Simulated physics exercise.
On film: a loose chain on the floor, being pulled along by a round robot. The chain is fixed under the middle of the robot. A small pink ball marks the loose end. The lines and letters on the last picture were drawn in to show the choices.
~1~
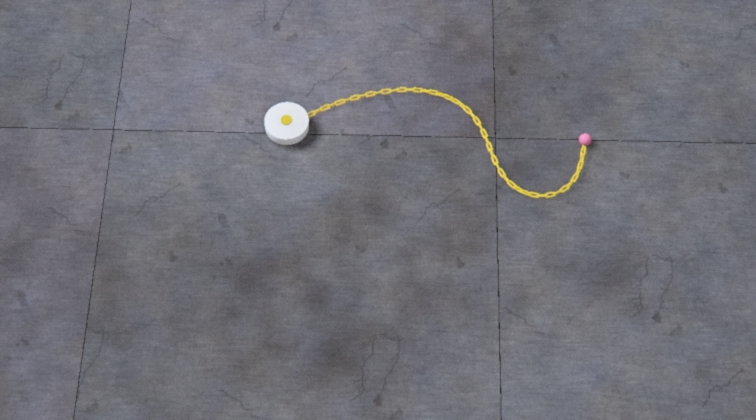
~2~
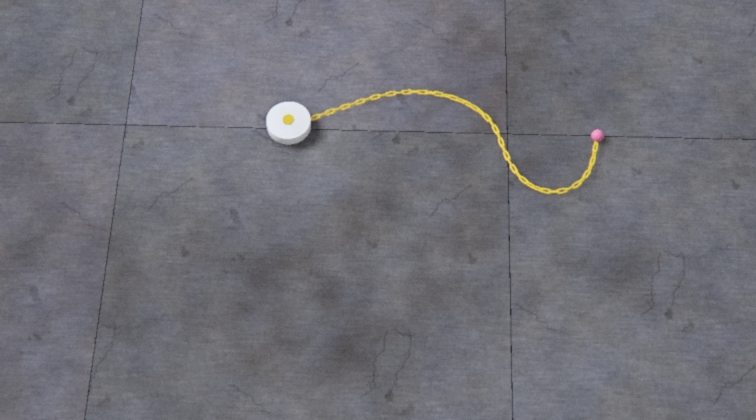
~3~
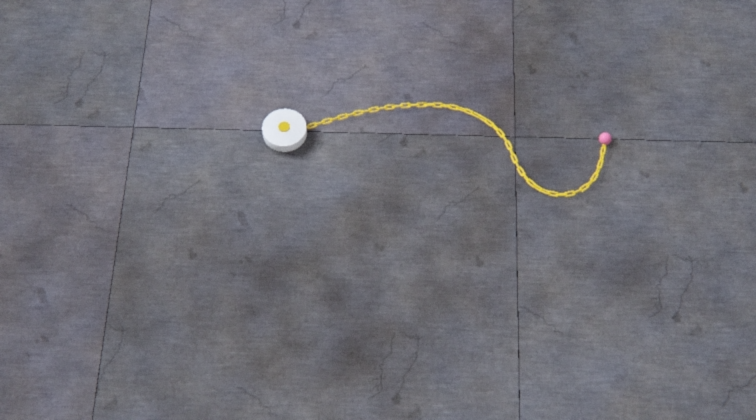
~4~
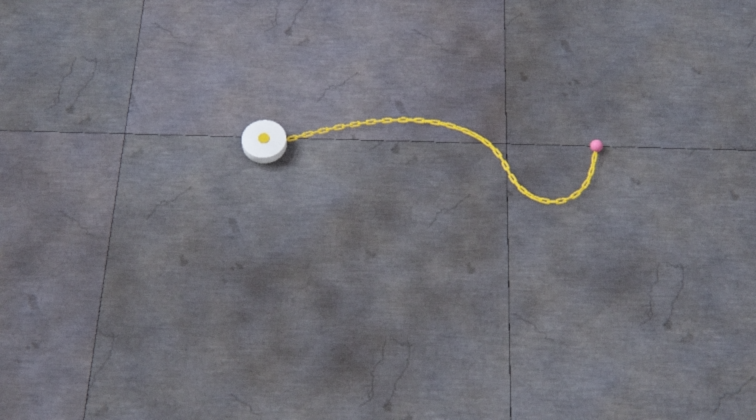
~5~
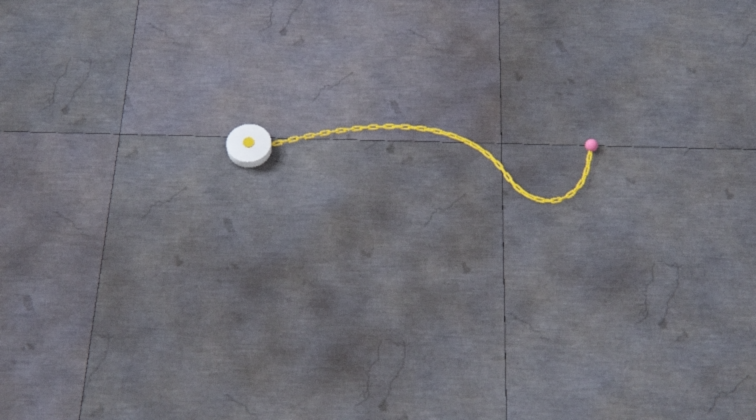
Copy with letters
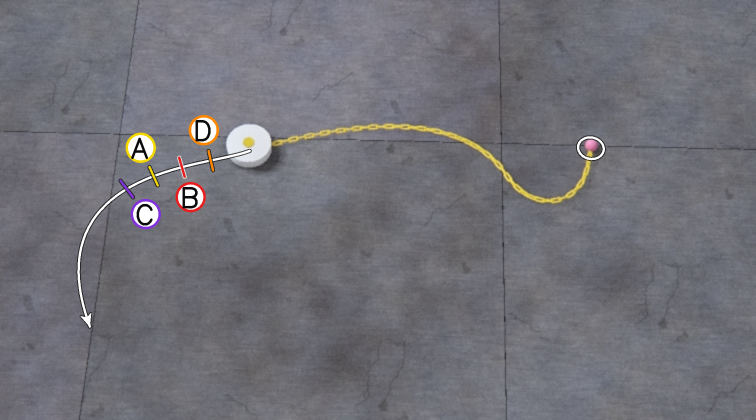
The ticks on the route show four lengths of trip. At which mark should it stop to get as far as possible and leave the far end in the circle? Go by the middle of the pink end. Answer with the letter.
It should halt at B.
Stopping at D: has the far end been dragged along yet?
No.
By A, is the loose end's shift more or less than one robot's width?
Less.
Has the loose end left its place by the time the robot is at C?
Yes.
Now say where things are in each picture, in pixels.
In the first frame, free end (585, 140); robot (287, 124).
In the second frame, robot (289, 124); free end (598, 136).
In the third frame, robot (285, 131); free end (605, 139).
In the fourth frame, robot (264, 142); free end (597, 146).
In the fifth frame, robot (249, 147); free end (592, 145).
On the marked copy, A at (154, 176); B at (182, 167); C at (127, 189); D at (211, 160); the ring at (591, 148); the route from (250, 151) via (112, 200) to (90, 327).
Following B. Soon after the start, robot (226, 153), middle of the chain (437, 148), free end (592, 145).
Later, robot (201, 158), middle of the chain (414, 157), free end (592, 146).
In the end, robot (181, 163), middle of the chain (395, 161), free end (591, 150); the free end is still in its ring.
As for the rest, A drags the free end to (573, 160); C drags the free end to (547, 162); D is safe but short.
